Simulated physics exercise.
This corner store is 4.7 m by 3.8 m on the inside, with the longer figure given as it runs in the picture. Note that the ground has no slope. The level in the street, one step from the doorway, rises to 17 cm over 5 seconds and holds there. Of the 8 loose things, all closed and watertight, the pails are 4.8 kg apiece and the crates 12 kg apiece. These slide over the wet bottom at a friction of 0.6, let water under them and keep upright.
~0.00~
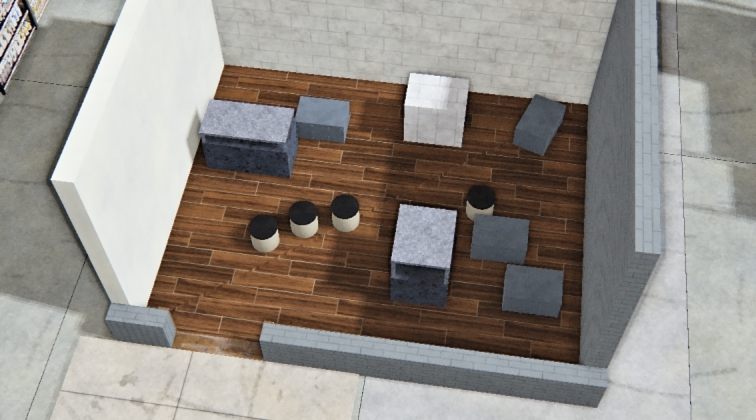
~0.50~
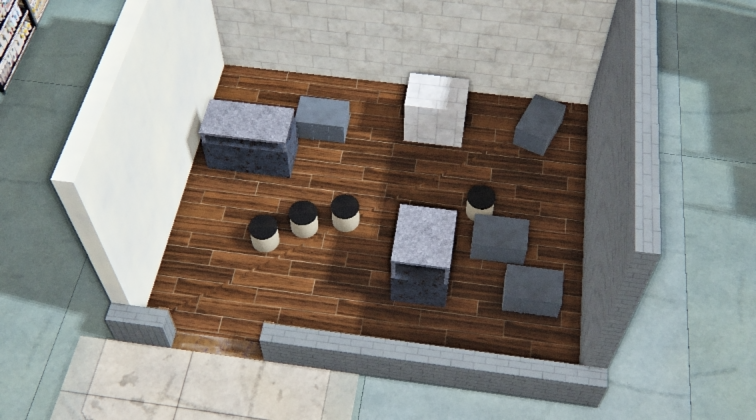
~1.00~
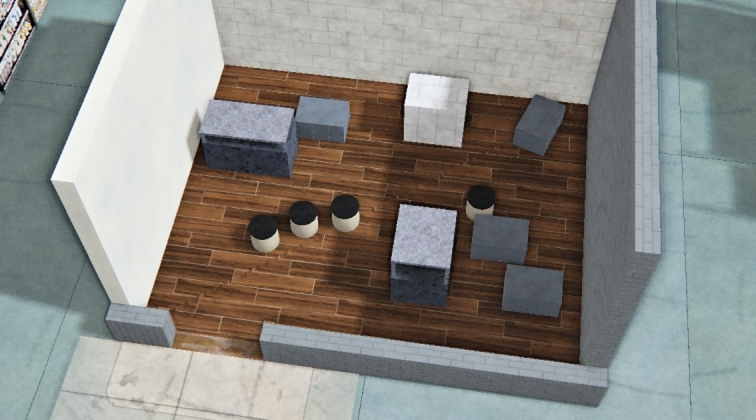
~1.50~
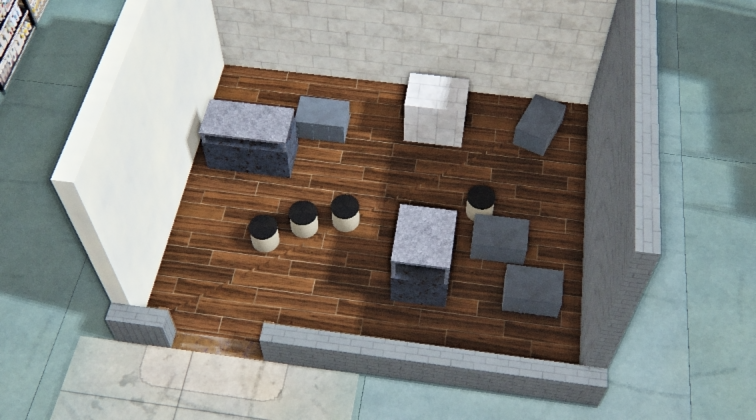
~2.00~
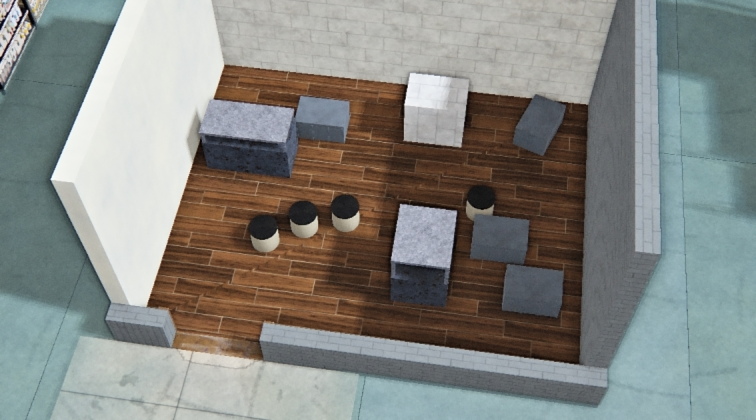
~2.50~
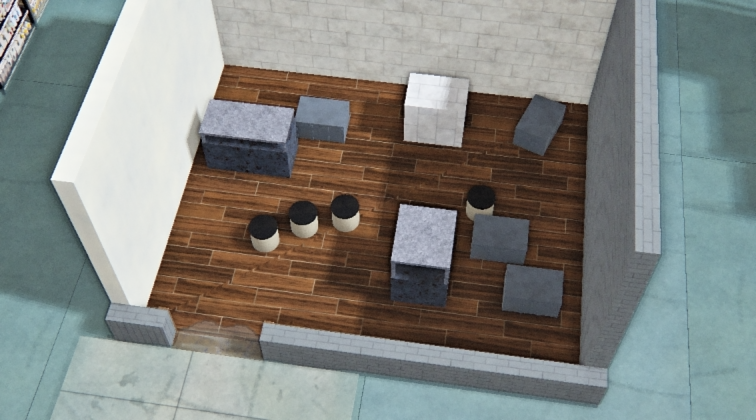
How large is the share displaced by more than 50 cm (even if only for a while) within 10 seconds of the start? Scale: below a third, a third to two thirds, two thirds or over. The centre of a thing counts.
Displaced share: Medium, one to two thirds.
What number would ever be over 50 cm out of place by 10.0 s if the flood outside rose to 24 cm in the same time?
Then 4 of them.
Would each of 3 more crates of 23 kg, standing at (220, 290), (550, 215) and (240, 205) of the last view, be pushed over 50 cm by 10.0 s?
Result, in listed order: Exceeded / not exceeded / not exceeded.
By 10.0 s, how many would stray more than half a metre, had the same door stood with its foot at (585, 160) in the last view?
That would give 2.
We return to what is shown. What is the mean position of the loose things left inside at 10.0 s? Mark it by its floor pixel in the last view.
About (444, 185).
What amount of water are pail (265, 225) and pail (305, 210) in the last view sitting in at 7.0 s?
Roughly 11 and 6 cm.
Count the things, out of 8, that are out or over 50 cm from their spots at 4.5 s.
By that time the total stands at 0.
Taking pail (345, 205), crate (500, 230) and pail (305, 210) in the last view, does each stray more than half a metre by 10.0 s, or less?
First farther, then not as far, then farther.
After 3.5 s 0 of 8 are over 50 cm from their spots; 0 afloat.
After 4.5 s 0 of 8 are over 50 cm from their spots; 0 afloat.
After 7.0 s 2 of 8 are over 50 cm from their spots; 1 afloat.
After 10.0 s 3 of 8 are over 50 cm from their spots, and 3 have been at some point; 0 afloat.
